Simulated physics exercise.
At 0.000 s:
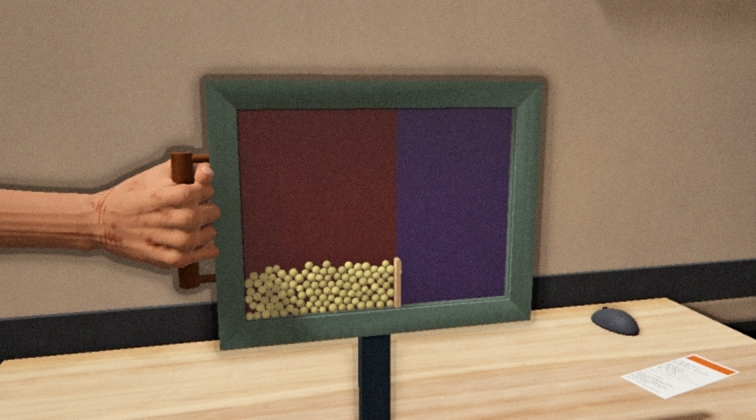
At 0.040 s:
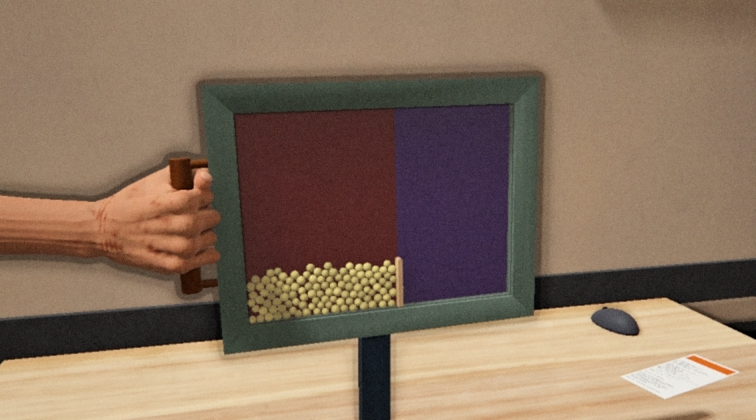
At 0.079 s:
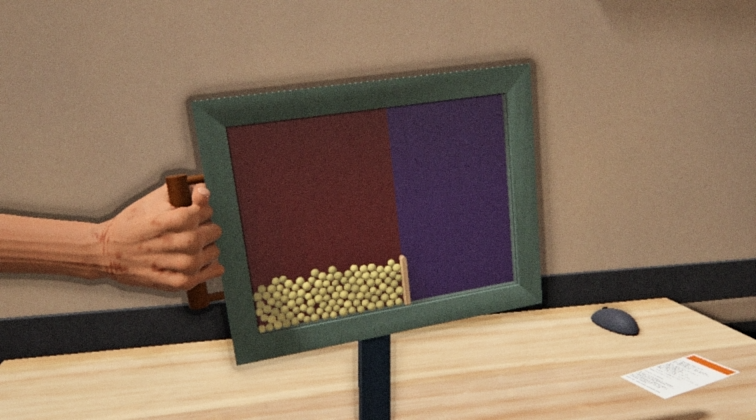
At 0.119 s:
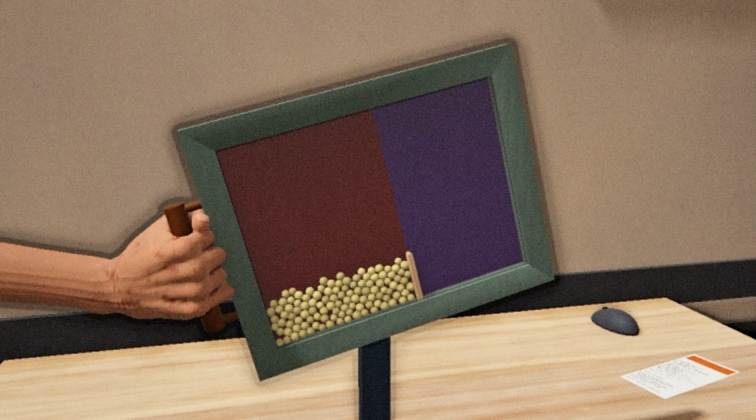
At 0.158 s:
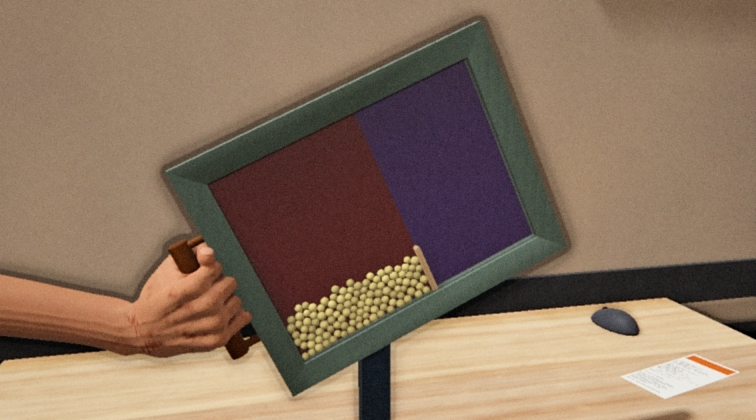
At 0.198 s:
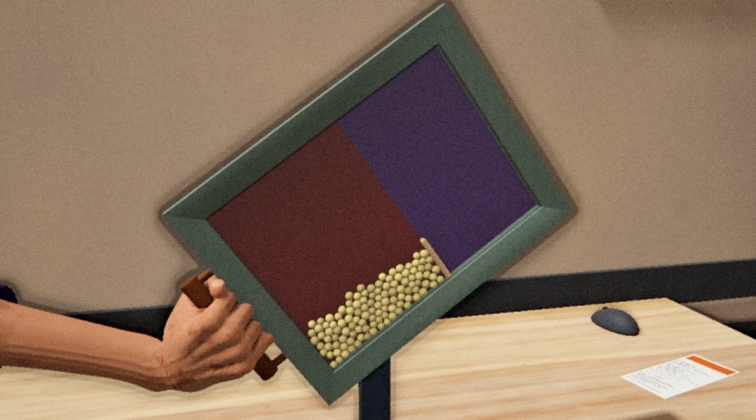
A hand turns a green-framed box of pale beans anticlockwise by its left-side handle.
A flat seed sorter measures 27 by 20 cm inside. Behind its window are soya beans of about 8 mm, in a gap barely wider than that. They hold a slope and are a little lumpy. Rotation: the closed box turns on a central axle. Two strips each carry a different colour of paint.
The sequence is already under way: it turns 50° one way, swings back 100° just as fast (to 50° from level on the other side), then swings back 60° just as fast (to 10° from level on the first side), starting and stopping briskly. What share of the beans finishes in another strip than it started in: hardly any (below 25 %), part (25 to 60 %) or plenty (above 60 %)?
My answer is hardly any.
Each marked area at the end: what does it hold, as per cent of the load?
In per cent: Red strip holds 100 and purple strip holds 0.
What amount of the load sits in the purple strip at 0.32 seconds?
I'd put it near 0 in a hundred.
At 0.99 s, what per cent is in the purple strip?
I'd say near 0 in a hundred.
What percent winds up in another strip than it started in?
Around 0 per cent, give or take.
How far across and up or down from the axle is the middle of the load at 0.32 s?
Right by about 2 cm and below by about 10 cm.
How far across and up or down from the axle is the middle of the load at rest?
Some 4 cm left and 8 cm below.
After 0.32 s, it stands 50° anticlockwise; the beans' middle is 2 cm right of and 10 cm below the centre; red 100 %; 0 % have changed strip.
After 0.99 s, it stands 20° clockwise; the beans' middle is 8 cm left of and 5 cm below the centre; red 100 %; 0 % have changed strip.
After 1.17 s, it stands 10° anticlockwise; the beans' middle is 4 cm left of and 8 cm below the centre; red 100 %; 0 % have changed strip.
At rest by 1.6 s, it stands 10° anticlockwise; red 100 %, purple 0 %; 0 % have changed strip.
